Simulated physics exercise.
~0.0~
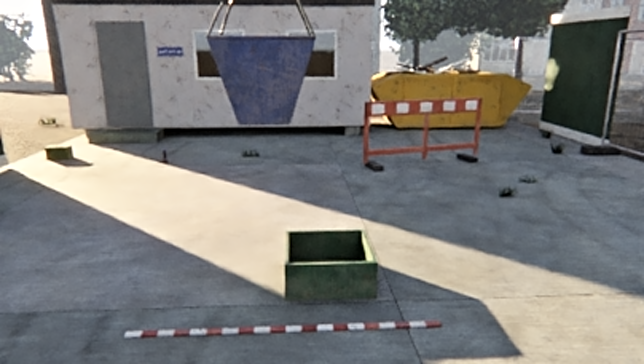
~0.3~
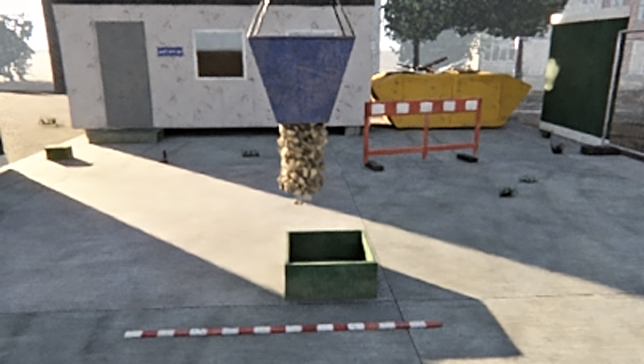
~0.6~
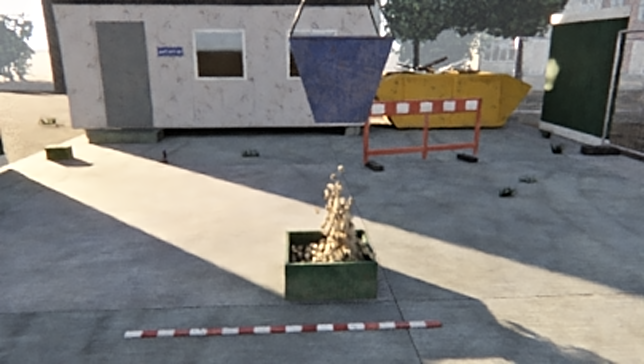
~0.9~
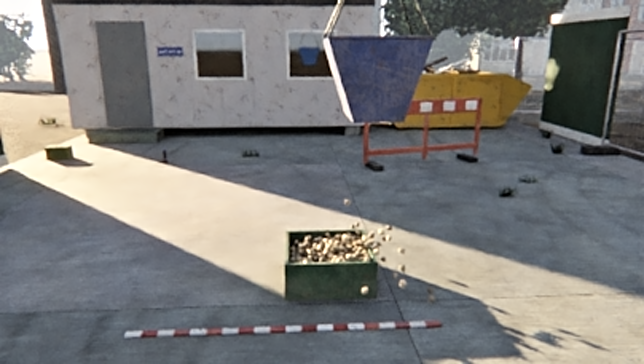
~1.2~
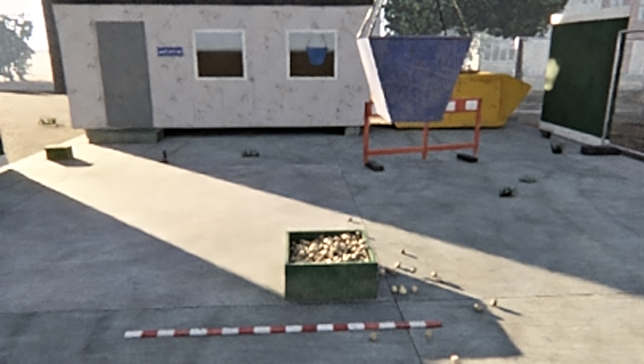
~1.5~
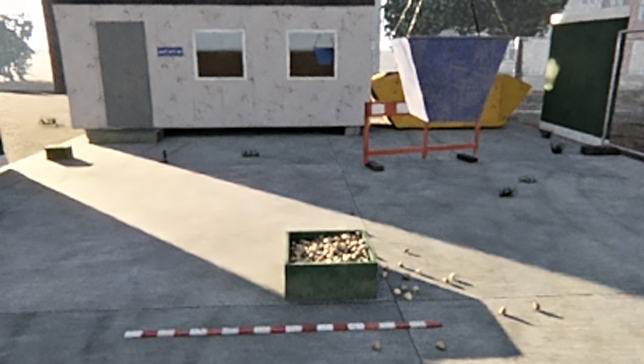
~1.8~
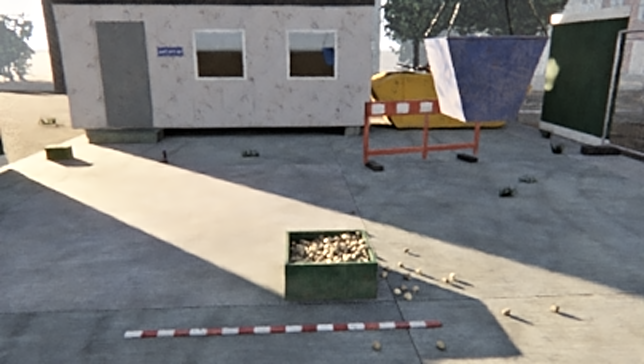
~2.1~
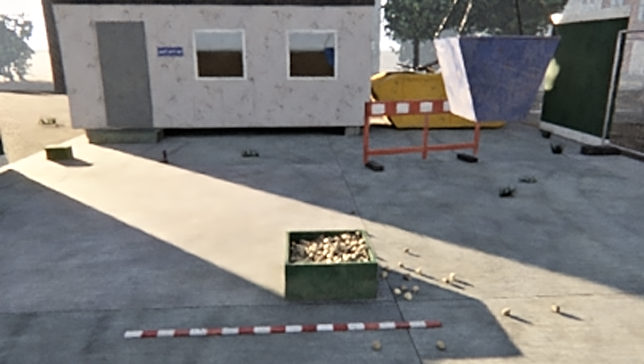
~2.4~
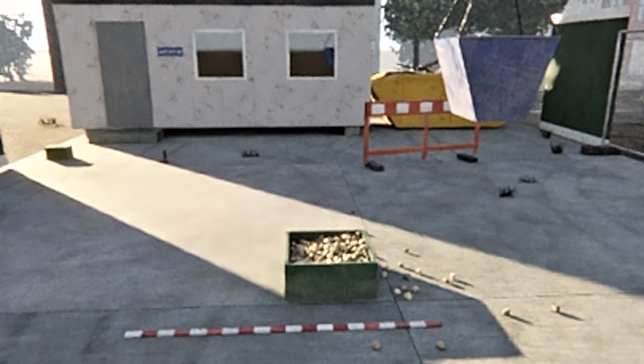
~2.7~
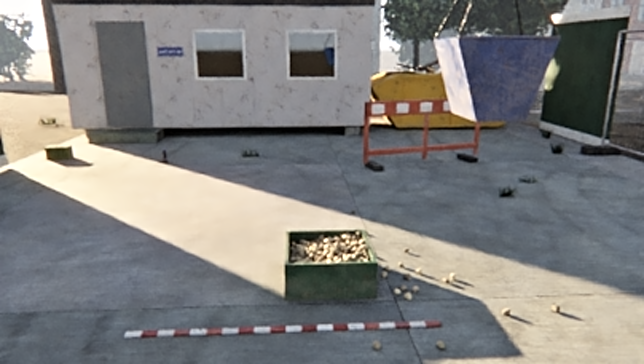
In a concrete yard, a blue skip moving right drops stones, nearly all filling a green bin.
